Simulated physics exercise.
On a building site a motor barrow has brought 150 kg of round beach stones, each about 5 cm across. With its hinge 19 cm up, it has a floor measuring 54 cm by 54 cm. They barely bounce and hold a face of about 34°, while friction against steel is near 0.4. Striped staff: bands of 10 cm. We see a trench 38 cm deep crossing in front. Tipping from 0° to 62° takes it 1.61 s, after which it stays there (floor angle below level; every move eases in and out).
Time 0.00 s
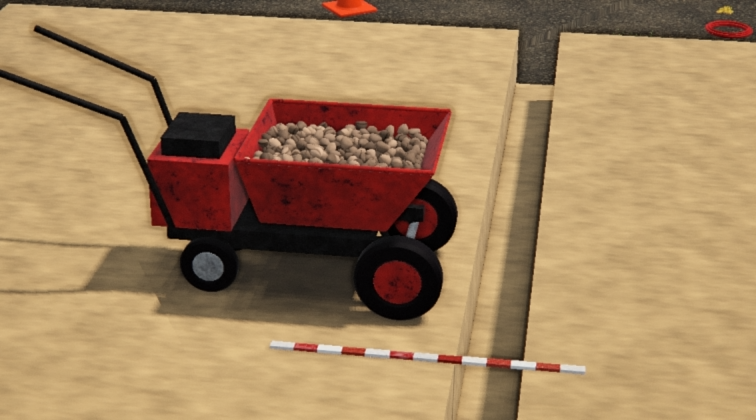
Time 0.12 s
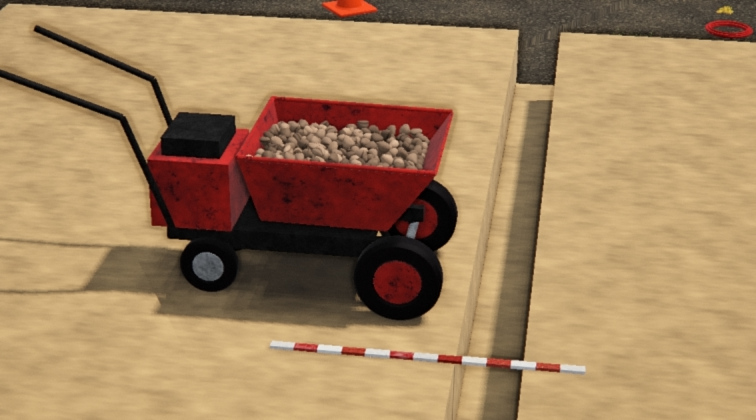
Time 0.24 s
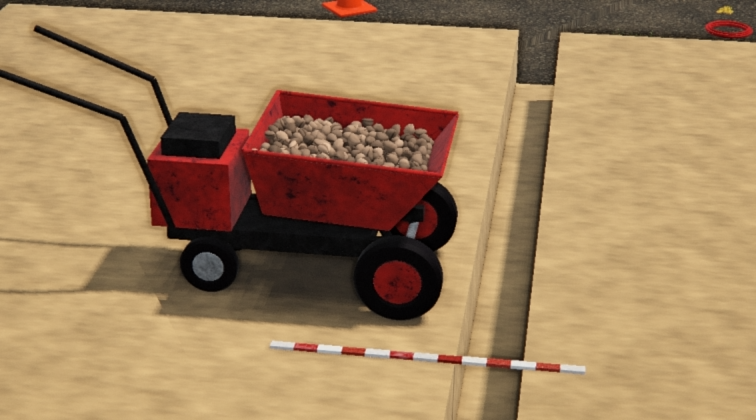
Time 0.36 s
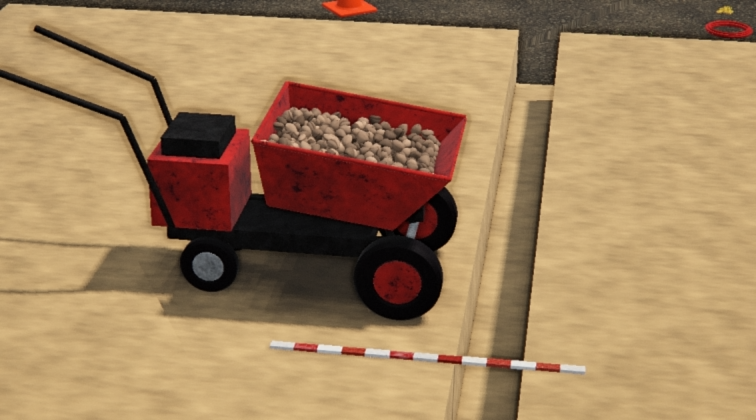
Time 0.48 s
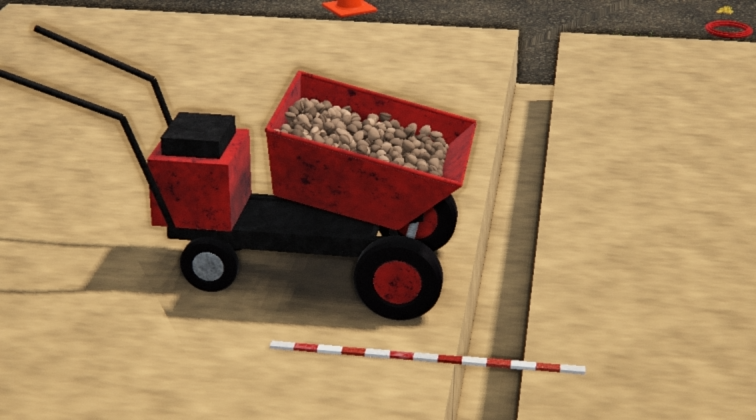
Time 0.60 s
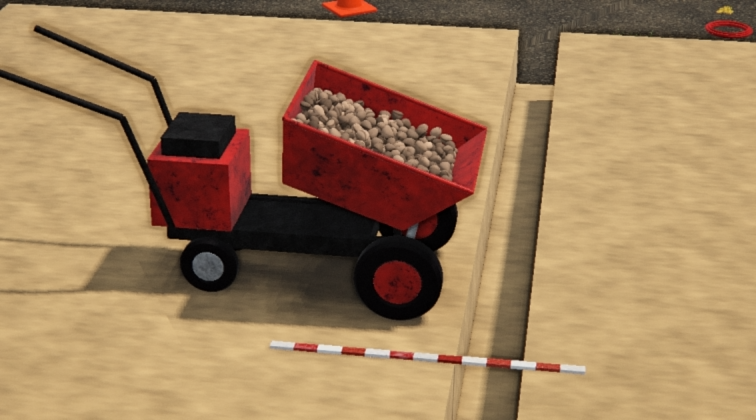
In the video, a red motor barrow loaded with round stones stands on sandy ground beside a trench, behind a red-and-white striped staff. Its skip gradually tilts forward to the right, the rear end rising while the barrow stays still.
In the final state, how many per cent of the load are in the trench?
About 19 per cent are in the trench in the final state.
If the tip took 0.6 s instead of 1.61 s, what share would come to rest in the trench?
Close to 15 per cent then.
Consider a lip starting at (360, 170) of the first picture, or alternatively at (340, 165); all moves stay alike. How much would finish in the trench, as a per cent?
Around 70 and then 70 percent.
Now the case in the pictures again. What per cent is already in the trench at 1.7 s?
Some 0 per cent of the load by that point.
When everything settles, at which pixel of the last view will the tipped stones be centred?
Their middle ends up near (576, 292).
After 1.2 s the floor is at 52°; 100 % in the skip; the foremost stones are at (509, 219).
After 1.7 s the floor is at 62°; 74 % in the skip, 1 % in the trench, 26 % past the trench; the foremost stones are at (626, 299).
After 2.1 s the floor is at 62°; 46 % in the skip, 1 % in the trench, 53 % past the trench; the foremost stones are at (708, 299).
After 4.0 s the floor is at 62°; 18 % in the skip, 19 % in the trench, 63 % past the trench; the foremost stones are past the picture's edge.
